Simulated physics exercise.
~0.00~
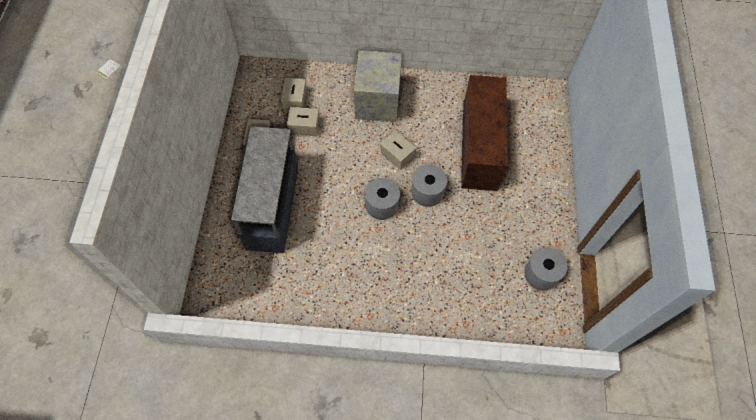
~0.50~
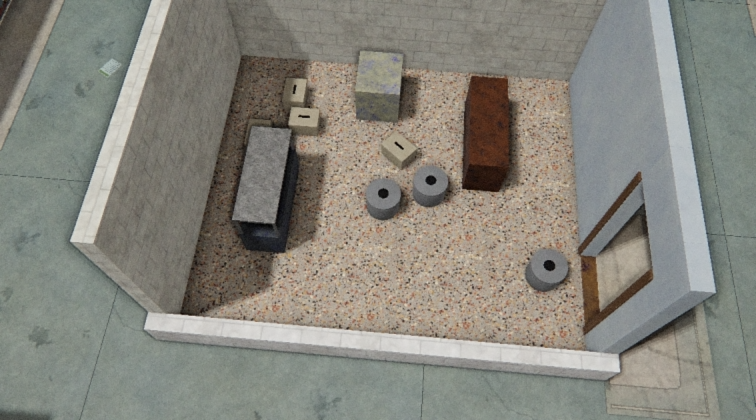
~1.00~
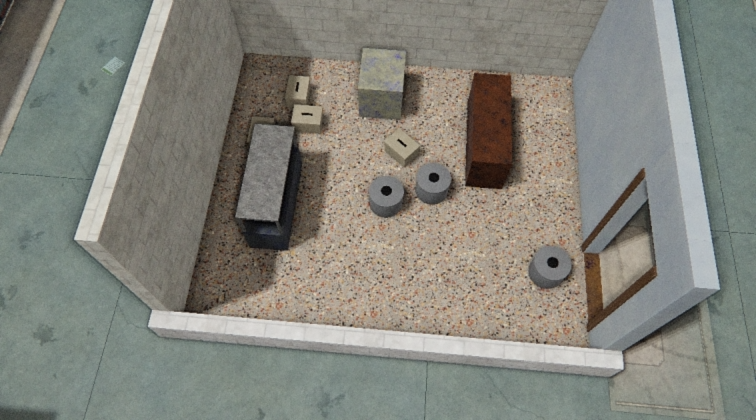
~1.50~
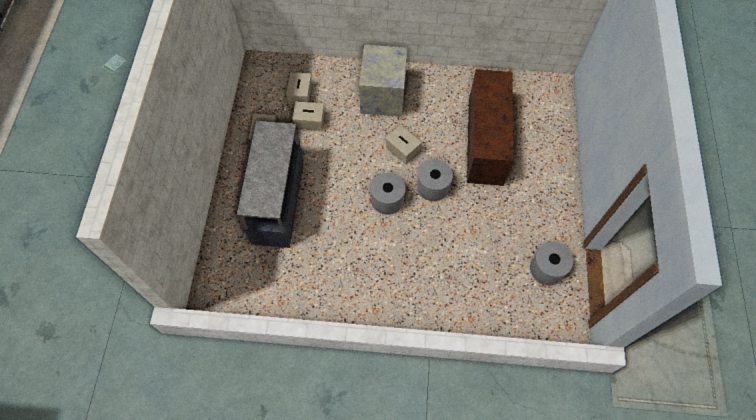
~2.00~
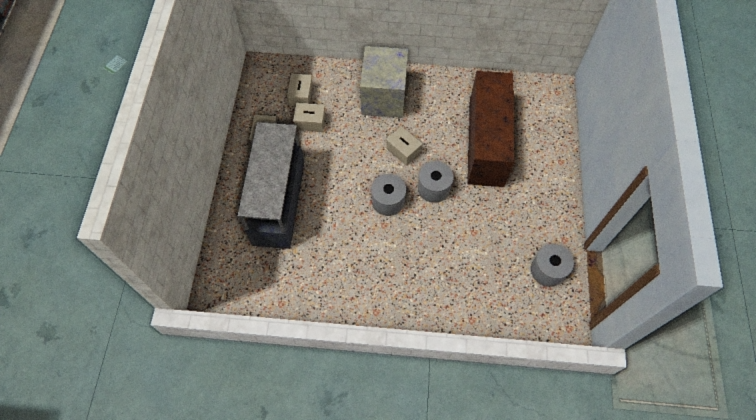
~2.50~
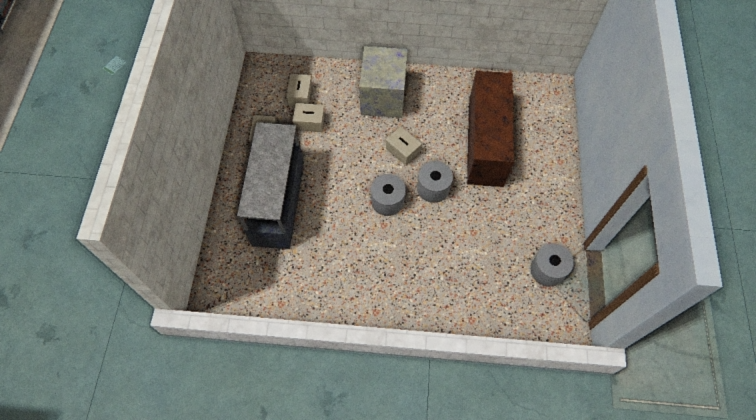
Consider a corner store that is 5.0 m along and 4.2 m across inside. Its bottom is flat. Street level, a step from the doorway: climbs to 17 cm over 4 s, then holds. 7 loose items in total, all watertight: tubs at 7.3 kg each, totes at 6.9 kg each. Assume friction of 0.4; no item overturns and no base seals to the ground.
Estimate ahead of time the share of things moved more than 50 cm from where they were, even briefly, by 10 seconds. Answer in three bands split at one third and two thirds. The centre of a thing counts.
Under a third.
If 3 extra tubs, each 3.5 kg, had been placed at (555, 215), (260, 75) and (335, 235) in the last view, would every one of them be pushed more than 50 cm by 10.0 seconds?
First stays within it, second stays within it, third exceeds it.
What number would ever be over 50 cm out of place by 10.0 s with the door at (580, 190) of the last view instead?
Then 0.
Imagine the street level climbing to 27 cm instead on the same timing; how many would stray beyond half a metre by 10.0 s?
That would make 5 of them.
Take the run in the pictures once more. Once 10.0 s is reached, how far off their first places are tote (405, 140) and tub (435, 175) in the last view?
They sit 0 cm and 30 cm away, in the order given.
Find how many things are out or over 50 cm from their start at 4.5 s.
By then 1.
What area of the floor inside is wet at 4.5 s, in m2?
My estimate is roughly 4.5 m2.
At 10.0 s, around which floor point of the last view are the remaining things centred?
Averaged position, last view: Near pixel (334, 161).
After 3.5 s 0 of 7 are over 50 cm from their spots; 0 afloat.
After 4.5 s 1 of 7 are over 50 cm from their spots; 0 afloat.
After 7.0 s 1 of 7 are over 50 cm from their spots; 0 afloat.
After 10.0 s 1 of 7 are over 50 cm from their spots, and 1 have been at some point; 1 afloat.
